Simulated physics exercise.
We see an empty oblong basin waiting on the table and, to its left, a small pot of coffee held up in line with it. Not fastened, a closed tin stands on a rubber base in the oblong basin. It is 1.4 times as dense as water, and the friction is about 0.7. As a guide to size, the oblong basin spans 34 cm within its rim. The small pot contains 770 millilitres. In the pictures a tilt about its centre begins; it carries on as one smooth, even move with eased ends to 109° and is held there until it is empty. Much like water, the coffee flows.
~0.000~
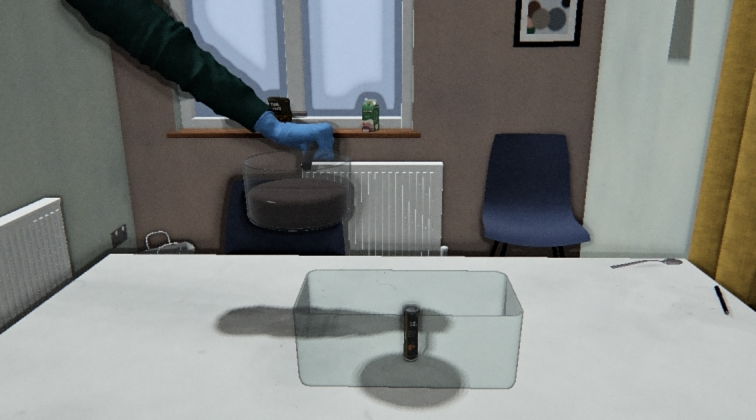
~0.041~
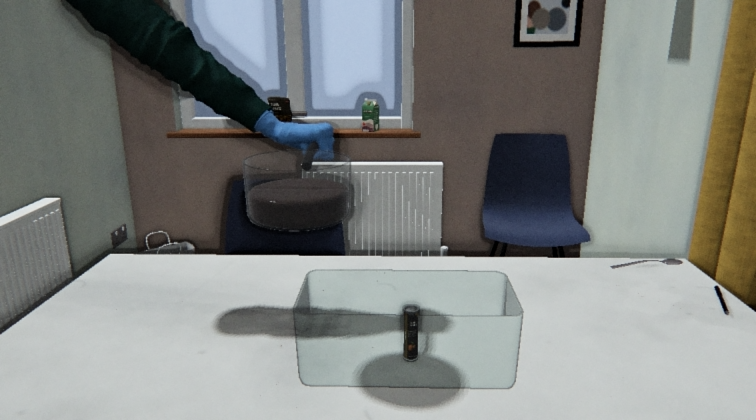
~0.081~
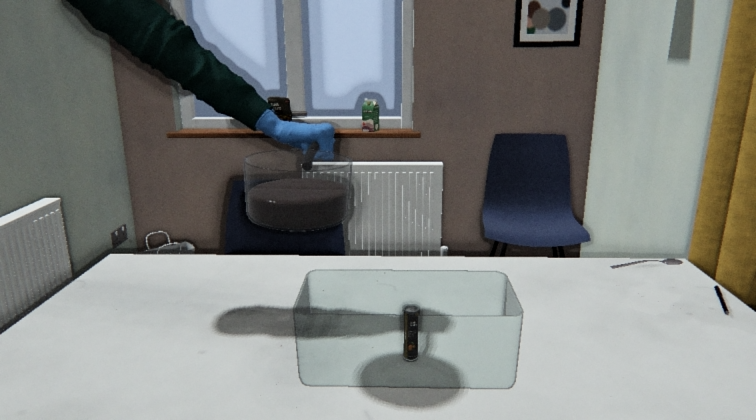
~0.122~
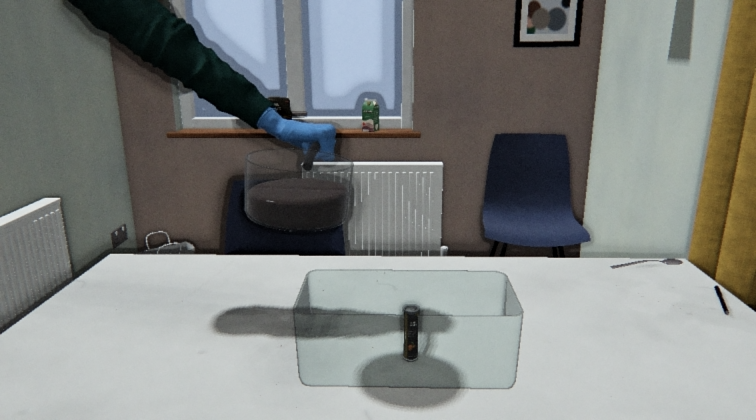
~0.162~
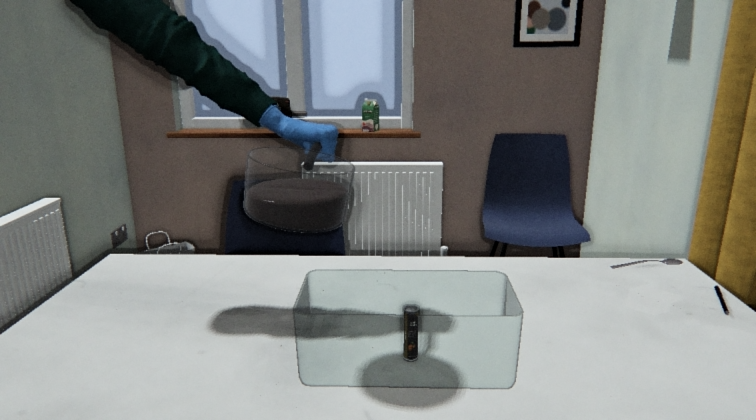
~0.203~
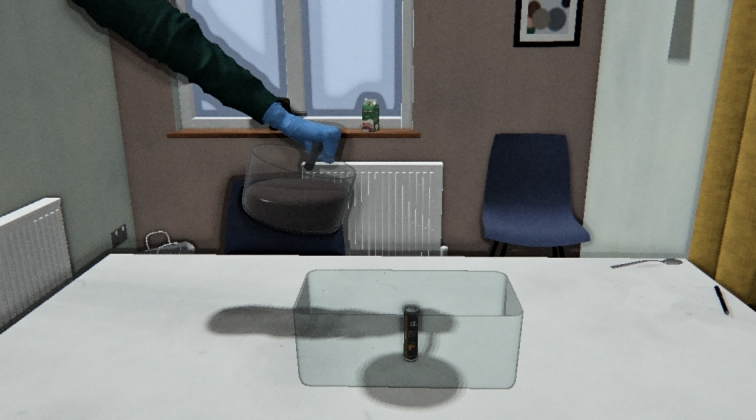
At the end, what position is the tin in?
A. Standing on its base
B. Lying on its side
B, lying on its side.
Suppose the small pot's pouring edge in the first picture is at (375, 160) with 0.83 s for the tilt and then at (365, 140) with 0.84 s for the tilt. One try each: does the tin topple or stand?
First it tips over; then it tips over.
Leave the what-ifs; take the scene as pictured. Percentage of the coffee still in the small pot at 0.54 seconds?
Still held: Roughly 64 % of the total.
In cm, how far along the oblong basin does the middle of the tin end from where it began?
Looks like roughly 7.0 cm in total.
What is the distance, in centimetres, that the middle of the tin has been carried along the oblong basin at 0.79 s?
Close to 2 cm.
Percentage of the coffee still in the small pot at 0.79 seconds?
I reckon near 14 per cent still sits there.
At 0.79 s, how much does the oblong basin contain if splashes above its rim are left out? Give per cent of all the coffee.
Near 70 per cent of the total.
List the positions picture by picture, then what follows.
Tilt 0°; pouring edge (350, 161); surface from (251, 189) to (349, 190); the oblong basin's rim runs from (301, 291) to (514, 293); the tin's top is at (411, 311), in the first frame.
Tilt 1°; pouring edge (350, 161); surface from (251, 189) to (349, 190), in the second frame.
Tilt 3°; pouring edge (351, 163); surface from (250, 189) to (349, 190), in the third frame.
Tilt 6°; pouring edge (352, 166); surface from (250, 188) to (349, 190), in the fourth frame.
Tilt 10°; pouring edge (354, 170); surface from (249, 188) to (349, 191), in the fifth frame.
Tilt 15°; pouring edge (355, 175); surface from (248, 187) to (349, 191), in the sixth frame.
By 0.54 s the tilt is 80° and 64 per cent is still to pour; the tin stands where it began.
By 0.79 s the tilt is 108° and 15 per cent is still to pour; the tin leans 7°.
By 1.05 s the tilt is 109° and 1 per cent is still to pour; the tin lies on its side.
By 1.33 s the tilt is 109° and 0 per cent is still to pour; the tin lies on its side.
At rest the tin lies on its side.
